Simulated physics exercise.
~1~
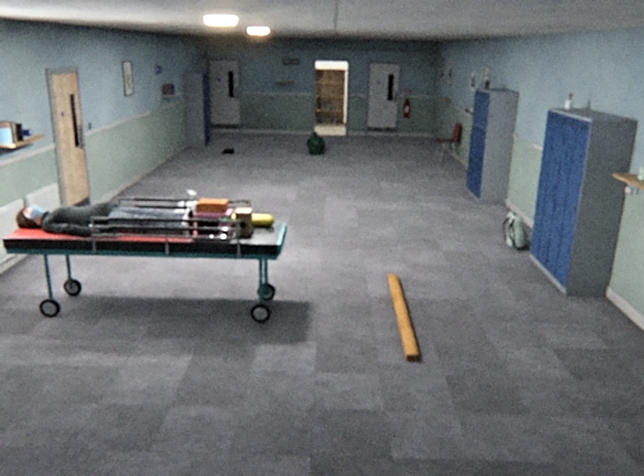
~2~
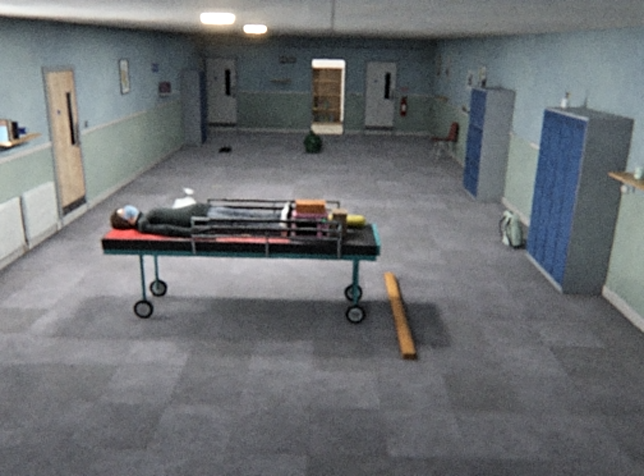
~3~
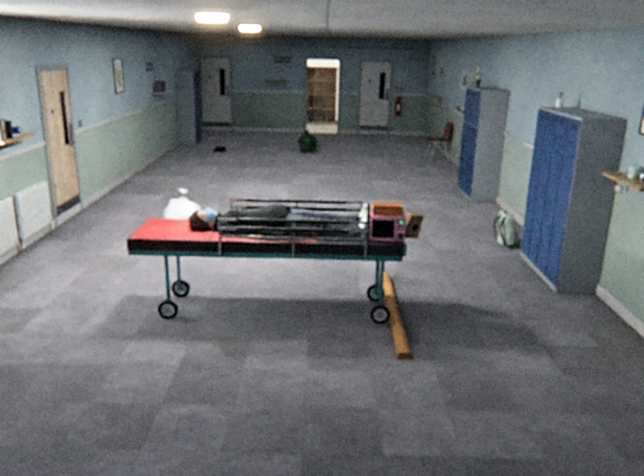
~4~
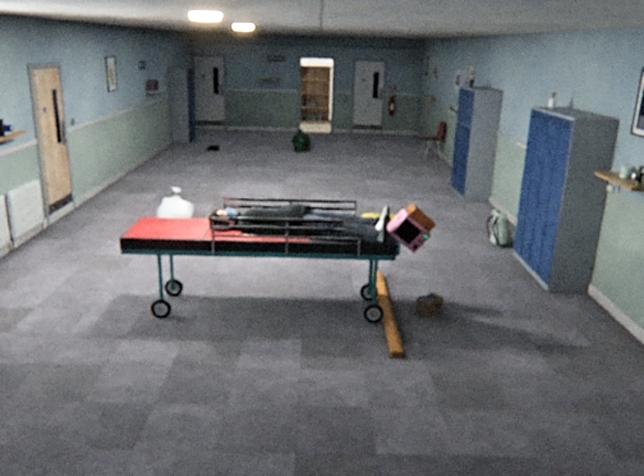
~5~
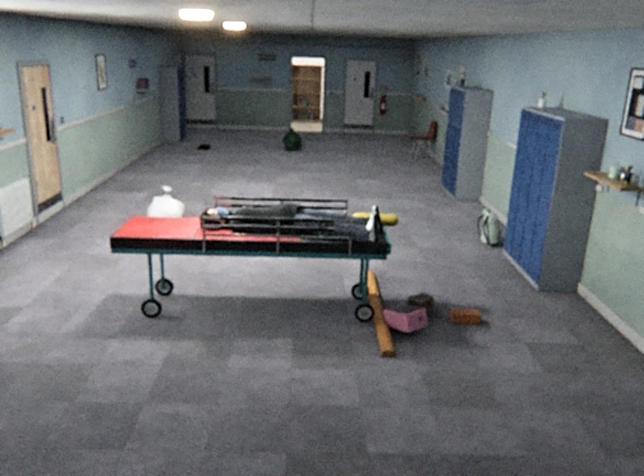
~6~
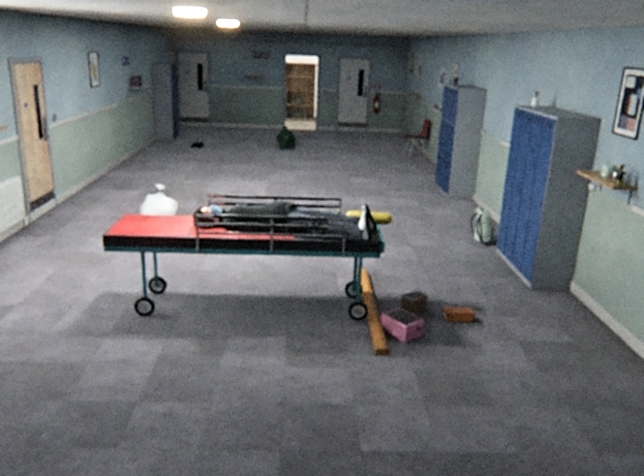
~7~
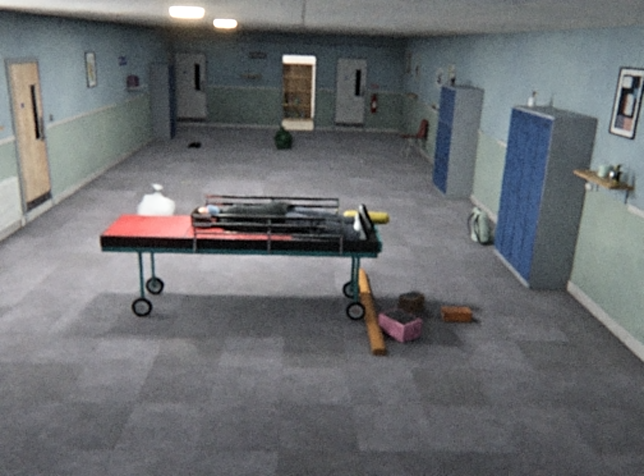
A hospital trolley carrying a limp person rolls right and halts at a wooden sill on the floor; the person slides toward the foot end but stays aboard, as does a yellow gas bottle, while a brown pump, pink monitor and orange box drop to the floor.
